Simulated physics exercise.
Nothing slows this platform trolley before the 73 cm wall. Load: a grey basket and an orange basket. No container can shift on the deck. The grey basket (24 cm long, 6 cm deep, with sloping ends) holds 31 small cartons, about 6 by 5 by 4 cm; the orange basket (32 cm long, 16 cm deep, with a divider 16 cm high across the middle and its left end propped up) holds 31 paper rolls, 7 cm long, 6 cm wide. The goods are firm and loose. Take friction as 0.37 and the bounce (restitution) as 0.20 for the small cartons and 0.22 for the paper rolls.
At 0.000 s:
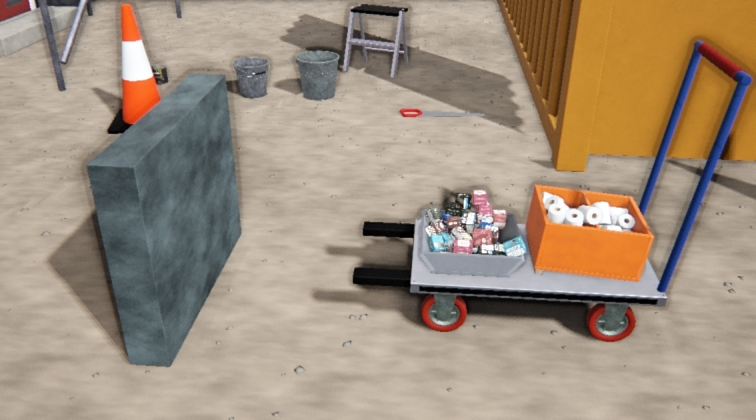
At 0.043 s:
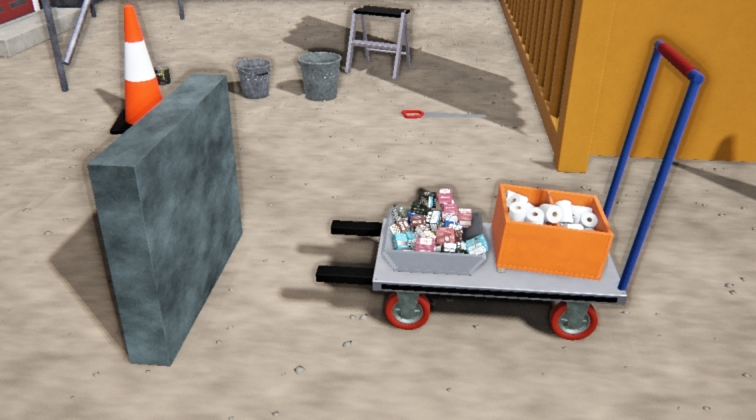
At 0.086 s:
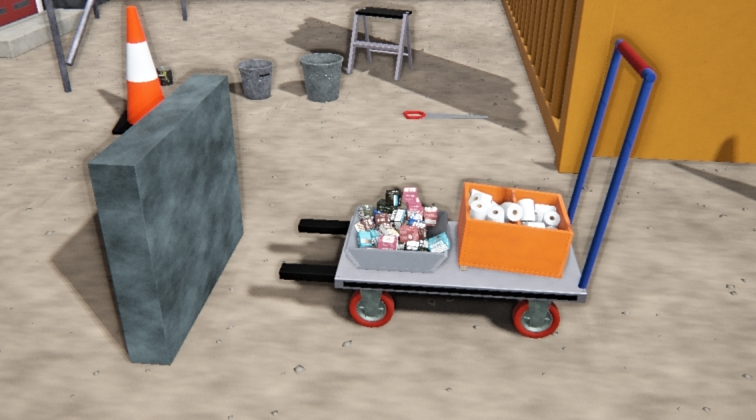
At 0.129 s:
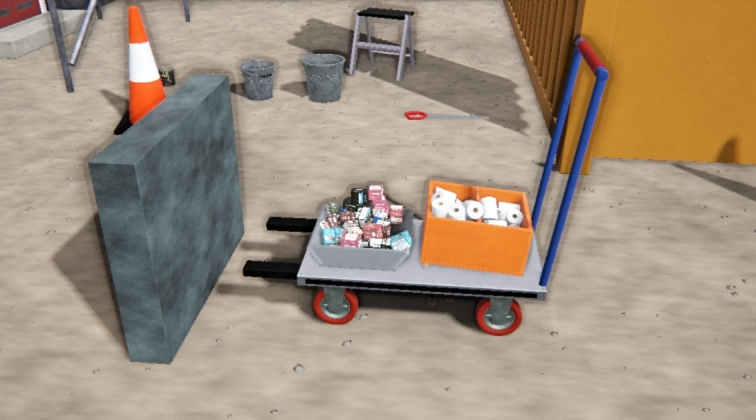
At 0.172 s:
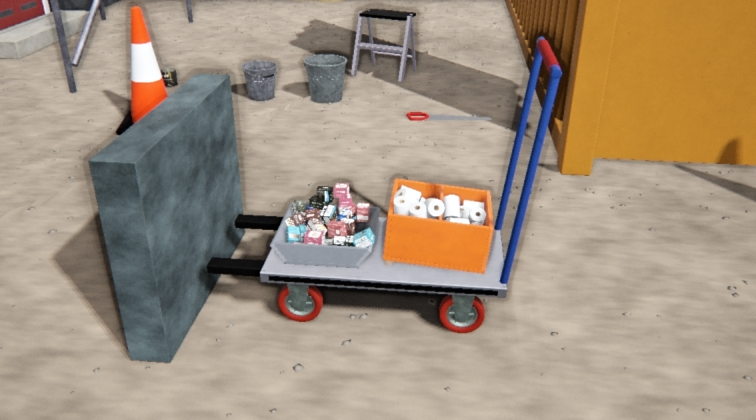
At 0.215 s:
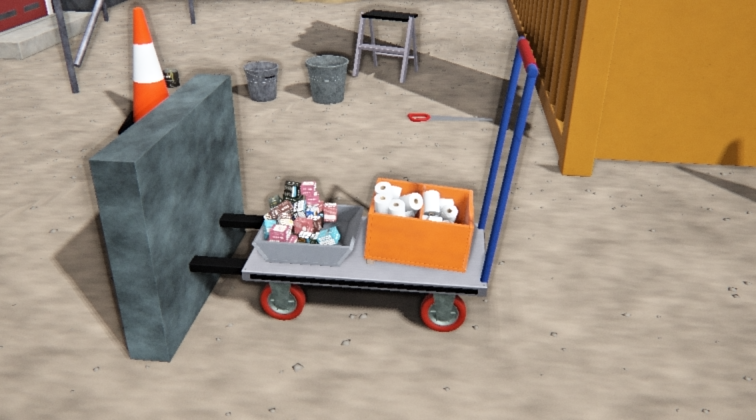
On sandy ground, a loaded cart with two baskets rolls left to a grey slab.
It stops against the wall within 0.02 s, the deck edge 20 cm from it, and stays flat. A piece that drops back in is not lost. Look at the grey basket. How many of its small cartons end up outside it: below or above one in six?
More than one in six of the small cartons leave the grey basket.
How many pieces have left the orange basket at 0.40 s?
About: Orange basket 0.
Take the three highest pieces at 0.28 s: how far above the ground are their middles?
About 46 cm.
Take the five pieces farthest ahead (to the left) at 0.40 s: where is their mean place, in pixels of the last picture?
Around (217, 194).
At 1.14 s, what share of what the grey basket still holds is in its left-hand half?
Roughly 80 in a hundred.
After 0.28 s, 6 of 31 out of the grey basket and 0 of 31 out of the orange basket.
After 0.40 s, 11 of 31 out of the grey basket and 0 of 31 out of the orange basket.
After 0.63 s, 12 of 31 out of the grey basket and 0 of 31 out of the orange basket.
Final count (at 1.14 s), 12 of 31 out of the grey basket and 0 of 31 out of the orange basket. Asked share, 12 of 31, 39 per cent.
